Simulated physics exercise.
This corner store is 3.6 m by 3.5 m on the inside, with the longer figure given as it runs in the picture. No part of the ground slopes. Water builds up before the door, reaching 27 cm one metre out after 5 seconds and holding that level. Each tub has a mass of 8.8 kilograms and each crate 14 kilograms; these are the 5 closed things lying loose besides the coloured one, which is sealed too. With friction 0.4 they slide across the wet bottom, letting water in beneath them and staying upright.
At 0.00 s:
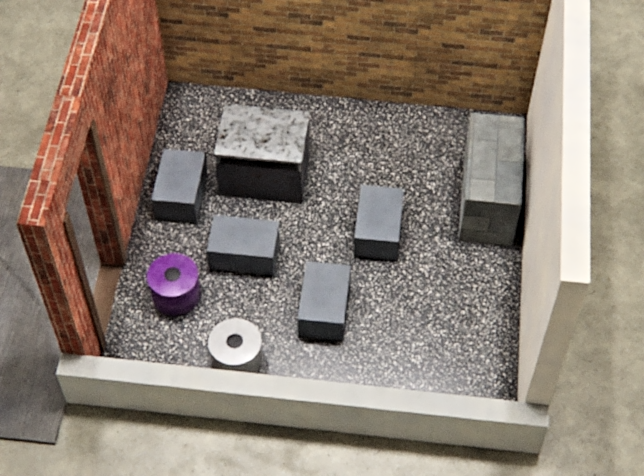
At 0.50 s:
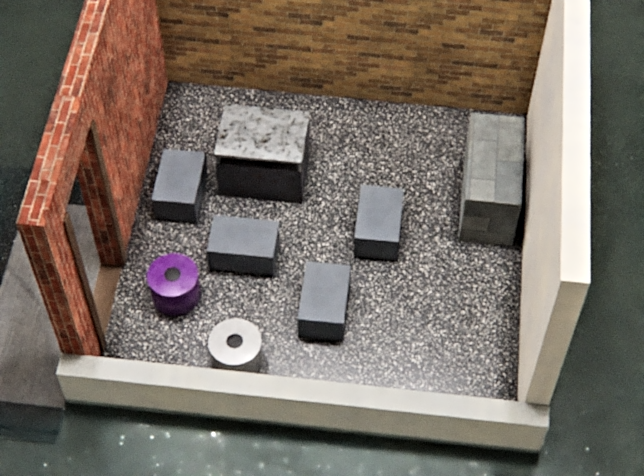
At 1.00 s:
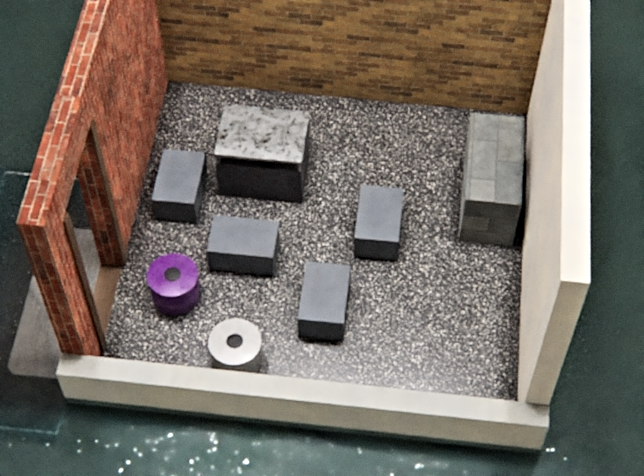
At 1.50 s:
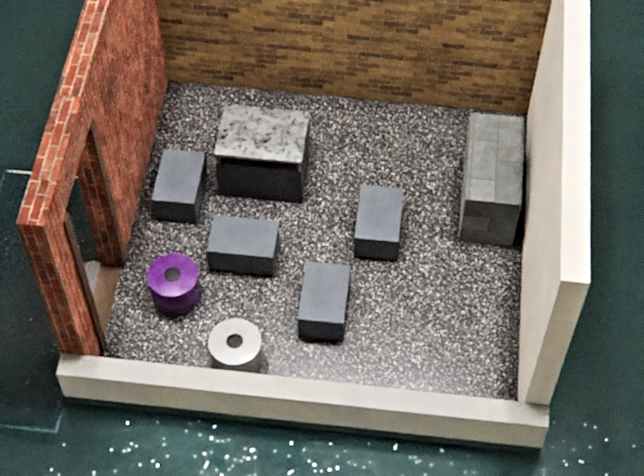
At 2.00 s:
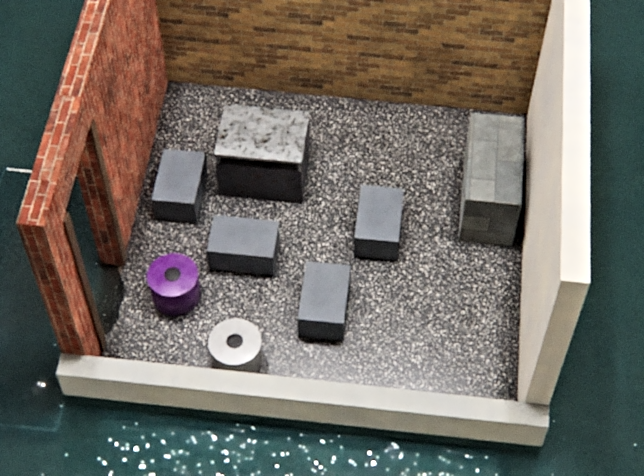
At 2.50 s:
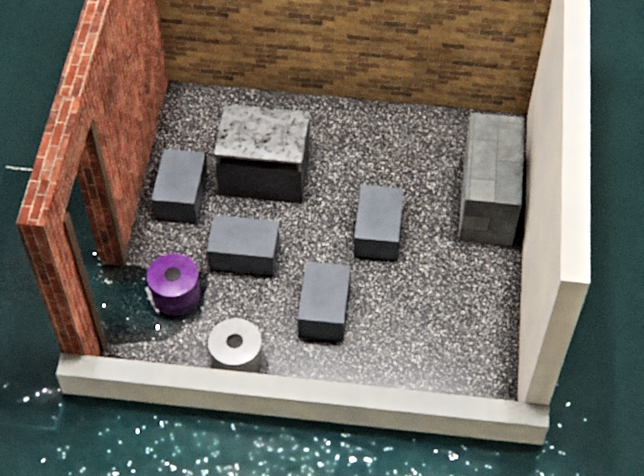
Around a small brick-walled corner store, dark water spread over the ground outside, then crept in at the left doorway near the purple tub, while the tub and grey blocks stayed still.
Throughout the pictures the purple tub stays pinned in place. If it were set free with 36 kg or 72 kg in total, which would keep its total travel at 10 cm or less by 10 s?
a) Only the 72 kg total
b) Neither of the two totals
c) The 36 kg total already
a.
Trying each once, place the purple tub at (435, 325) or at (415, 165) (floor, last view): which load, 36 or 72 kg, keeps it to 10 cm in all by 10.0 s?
Respectively, the light option succeeds and the light option succeeds.
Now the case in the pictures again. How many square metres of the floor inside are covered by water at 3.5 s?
1.5 m2.
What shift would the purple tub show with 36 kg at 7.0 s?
Shift: Roughly 30 cm.
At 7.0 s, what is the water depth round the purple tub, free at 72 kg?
Depth: Approx. 10 cm.
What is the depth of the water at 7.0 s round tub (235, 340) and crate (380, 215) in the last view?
Depth approx. 9 cm / 3 cm.
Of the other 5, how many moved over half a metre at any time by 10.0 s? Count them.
Count: 4.
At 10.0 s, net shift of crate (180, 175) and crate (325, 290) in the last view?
Net displacement, in order: 80 cm; 80 cm.
After 3.5 s the purple tub would be 0 cm from its start with 36 kg and 0 cm from its start with 72 kg; 6 cm of water round it then.
After 4.5 s the purple tub would be 0 cm from its start with 36 kg and 0 cm from its start with 72 kg; 7 cm of water round it then.
After 7.0 s the purple tub would be 30 cm from its start with 36 kg and 0 cm from its start with 72 kg; 10 cm of water round it then.
After 10.0 s the purple tub would be 38 cm from its start with 36 kg and 0 cm from its start with 72 kg; 11 cm of water round it then.
